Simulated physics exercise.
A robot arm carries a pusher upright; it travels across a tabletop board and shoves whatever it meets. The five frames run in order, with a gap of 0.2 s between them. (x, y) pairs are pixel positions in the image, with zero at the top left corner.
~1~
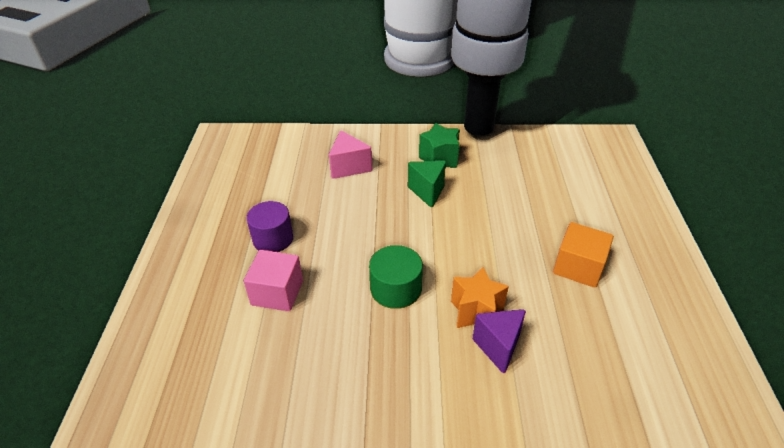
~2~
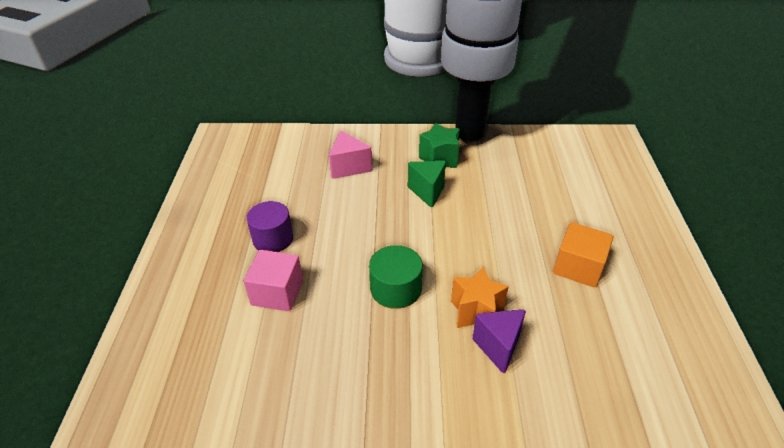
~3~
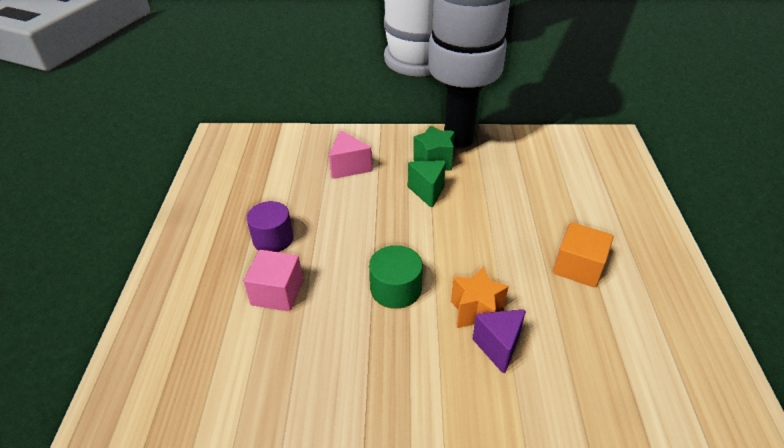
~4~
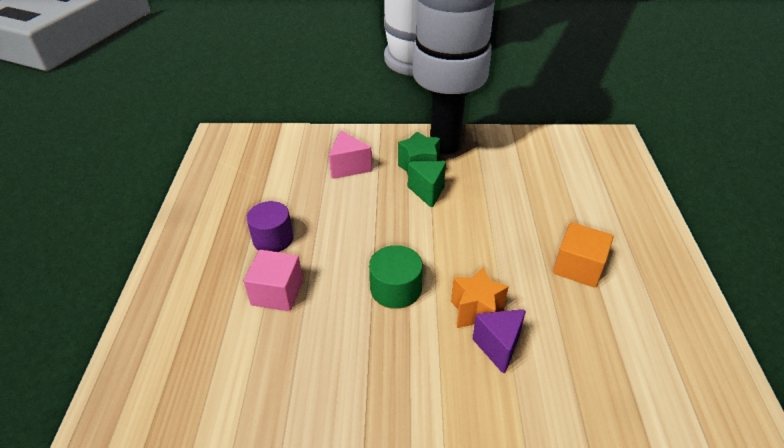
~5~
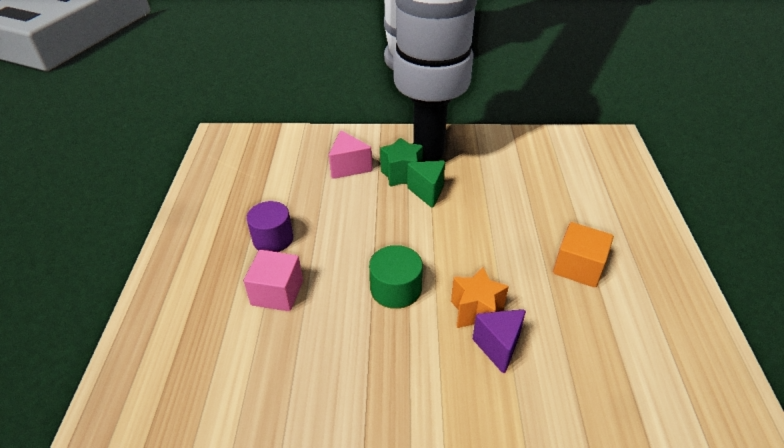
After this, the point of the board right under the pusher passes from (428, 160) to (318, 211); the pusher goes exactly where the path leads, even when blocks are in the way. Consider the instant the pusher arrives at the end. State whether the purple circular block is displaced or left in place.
The answer is that it is displaced.
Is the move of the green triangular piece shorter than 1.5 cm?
It seems so.
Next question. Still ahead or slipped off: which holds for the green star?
Ahead of the pusher.
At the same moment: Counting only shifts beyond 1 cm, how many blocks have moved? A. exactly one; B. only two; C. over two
That would be B.
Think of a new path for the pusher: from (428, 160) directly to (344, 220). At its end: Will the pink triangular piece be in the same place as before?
I'd say yes.
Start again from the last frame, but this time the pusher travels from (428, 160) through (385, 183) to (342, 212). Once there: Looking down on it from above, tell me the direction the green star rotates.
From the top, the block rotates clockwise.
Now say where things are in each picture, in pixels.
The first frame shows pusher tip (479, 127); block tops, purple circular block (268, 214); pink triangular piece (347, 143); green star (442, 135); green triangular piece (429, 168).
The second frame shows pusher (470, 133); blocks unchanged.
The third frame shows pusher (459, 139); green star (436, 137).
The fourth frame shows pusher (445, 145); green star (420, 144).
The fifth frame shows pusher (429, 152); purple circular block (268, 214); pink triangular piece (347, 143); green star (402, 150); green triangular piece (429, 169).
The first path, step by step. One third of the way, pusher (393, 168); green star (367, 165), turned 15° clockwise.
Two thirds of the way, pusher (355, 185); green star (327, 183), turned 15° clockwise.
At the end, pusher (317, 203); purple circular block (248, 225); pink triangular piece in place; green star (285, 202), turned 15° clockwise; green triangular piece in place.
